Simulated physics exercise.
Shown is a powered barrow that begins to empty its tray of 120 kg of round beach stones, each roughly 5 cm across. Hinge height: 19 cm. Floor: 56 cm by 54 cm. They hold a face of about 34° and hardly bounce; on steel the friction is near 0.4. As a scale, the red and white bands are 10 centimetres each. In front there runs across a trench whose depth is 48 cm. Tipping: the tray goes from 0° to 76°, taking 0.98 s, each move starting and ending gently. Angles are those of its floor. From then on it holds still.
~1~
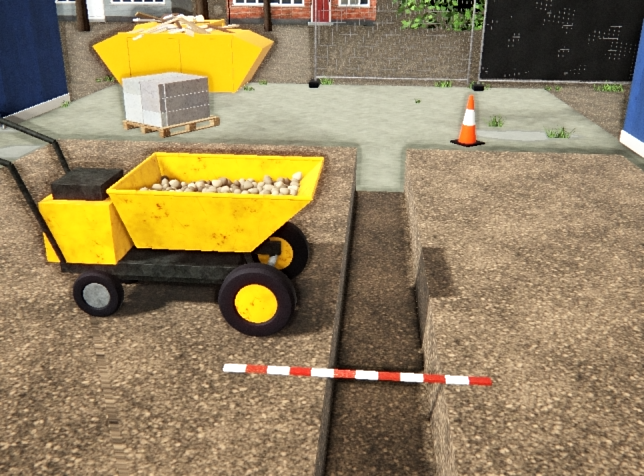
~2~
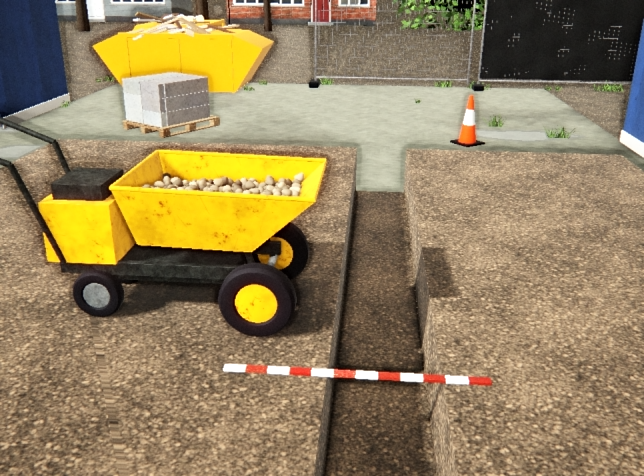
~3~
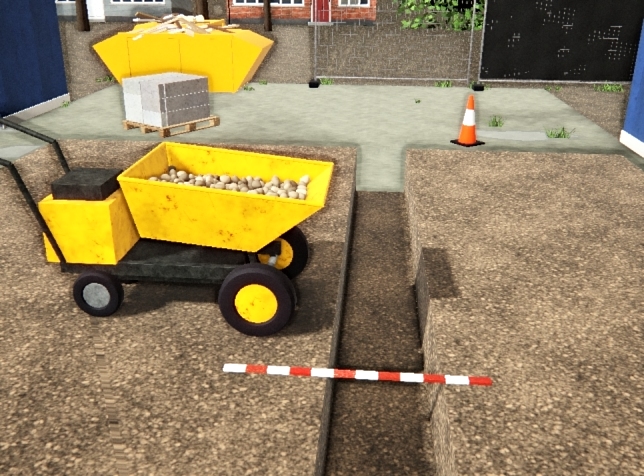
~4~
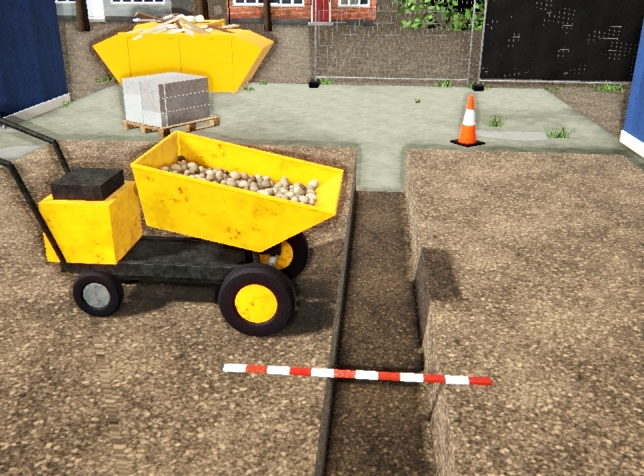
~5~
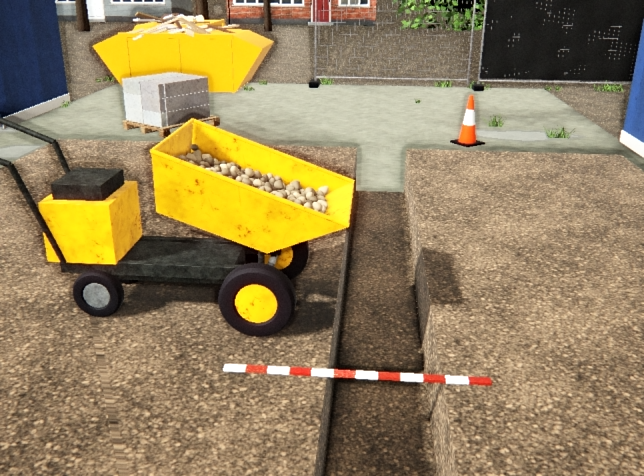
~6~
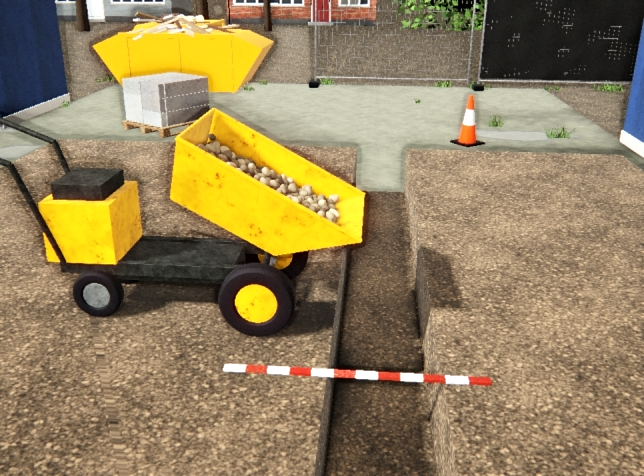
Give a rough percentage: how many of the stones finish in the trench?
90 %.
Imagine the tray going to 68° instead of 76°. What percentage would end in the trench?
I'd expect around 75 in a hundred.
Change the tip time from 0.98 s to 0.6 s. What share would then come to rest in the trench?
Around 80 per cent would end in the trench.
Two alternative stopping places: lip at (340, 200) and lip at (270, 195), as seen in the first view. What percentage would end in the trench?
Roughly 55 in a hundred from the first, 100 in a hundred from the second.
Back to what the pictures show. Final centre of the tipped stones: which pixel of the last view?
Resting centre: About (395, 379).
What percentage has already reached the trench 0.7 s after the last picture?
I'd put it near 55 per cent.
Then, 0.3 s after the last picture the floor is at 65°, 100 % in the tray; the foremost stones are at (385, 285).
Then, 0.7 s after the last picture the floor is at 76°, 41 % in the tray, 55 % in the trench, 4 % past the trench; the foremost stones are at (464, 327).
Then, 1.0 s after the last picture the floor is at 76°, 1 % in the tray, 89 % in the trench, 10 % past the trench; the foremost stones are at (572, 331).
Then, 3.0 s after the last picture the floor is at 76°, 0 % in the tray, 90 % in the trench, 10 % past the trench; the foremost stones are past the picture's edge.
